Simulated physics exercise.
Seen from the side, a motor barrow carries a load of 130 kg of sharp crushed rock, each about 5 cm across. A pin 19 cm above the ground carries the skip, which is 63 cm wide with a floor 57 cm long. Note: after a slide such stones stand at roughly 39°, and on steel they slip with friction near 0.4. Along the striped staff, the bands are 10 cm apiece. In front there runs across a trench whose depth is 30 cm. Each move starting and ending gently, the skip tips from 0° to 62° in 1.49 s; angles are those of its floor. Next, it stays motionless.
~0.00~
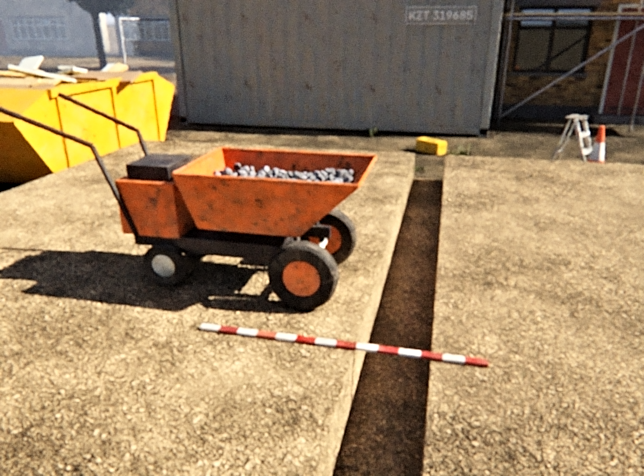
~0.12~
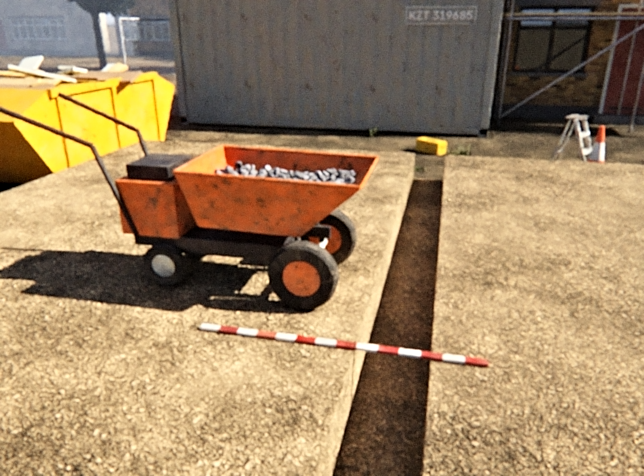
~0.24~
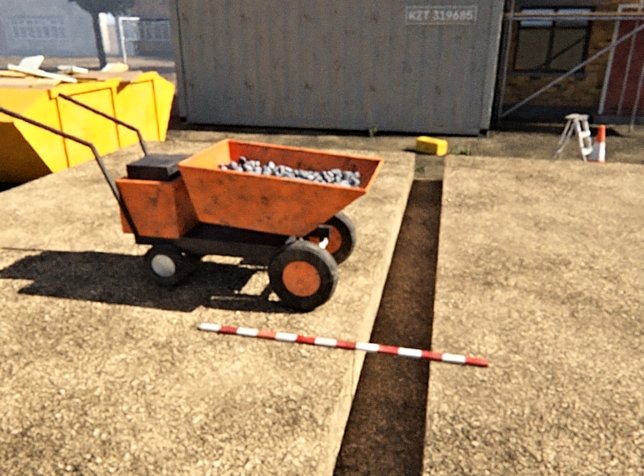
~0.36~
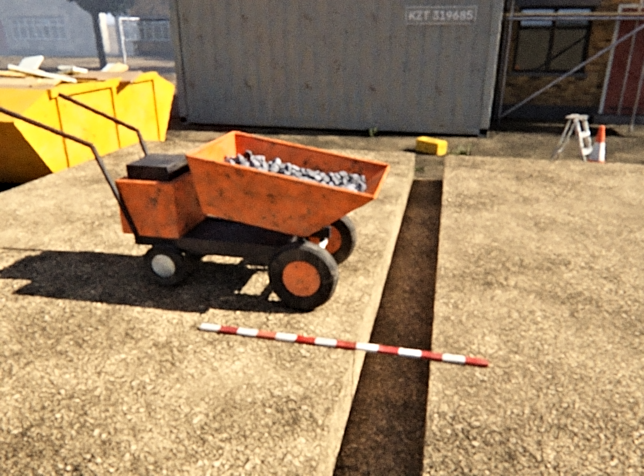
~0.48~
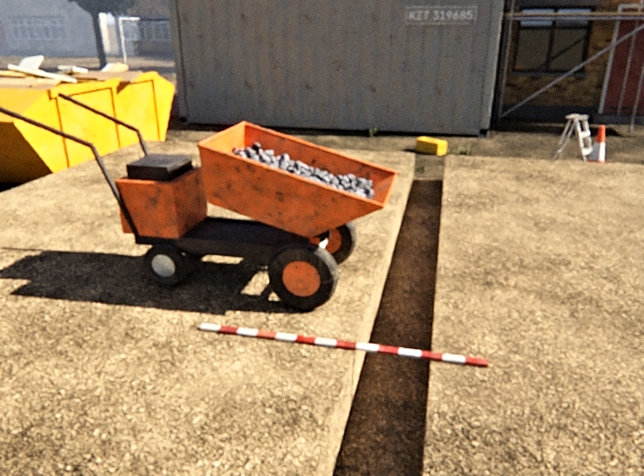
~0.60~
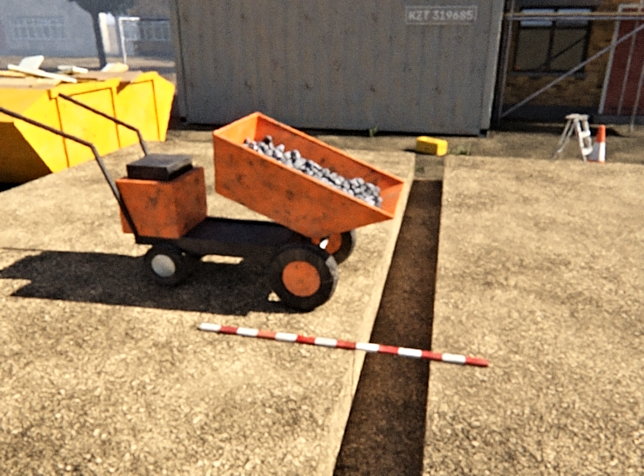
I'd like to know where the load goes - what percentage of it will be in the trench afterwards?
I would put it at about 49 per cent.
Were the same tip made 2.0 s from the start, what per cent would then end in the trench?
Close to 50 percent, then.
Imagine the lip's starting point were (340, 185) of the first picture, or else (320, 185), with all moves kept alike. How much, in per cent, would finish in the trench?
I'd say some 65 per cent and some 80 per cent.
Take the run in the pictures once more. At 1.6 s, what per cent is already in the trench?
I'd say near 5 per cent at that time.
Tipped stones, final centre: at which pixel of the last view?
Middle at around (428, 321), I'd say.
After 1.1 s the floor is at 52°; 100 % in the skip; the foremost stones are at (402, 249).
After 1.6 s the floor is at 62°; 89 % in the skip, 5 % in the trench, 6 % past the trench; the foremost stones are at (454, 292).
After 1.9 s the floor is at 62°; 59 % in the skip, 12 % in the trench, 29 % past the trench; the foremost stones are at (514, 301).
After 3.9 s the floor is at 62°; 19 % in the skip, 49 % in the trench, 32 % past the trench; the foremost stones are at (548, 313).
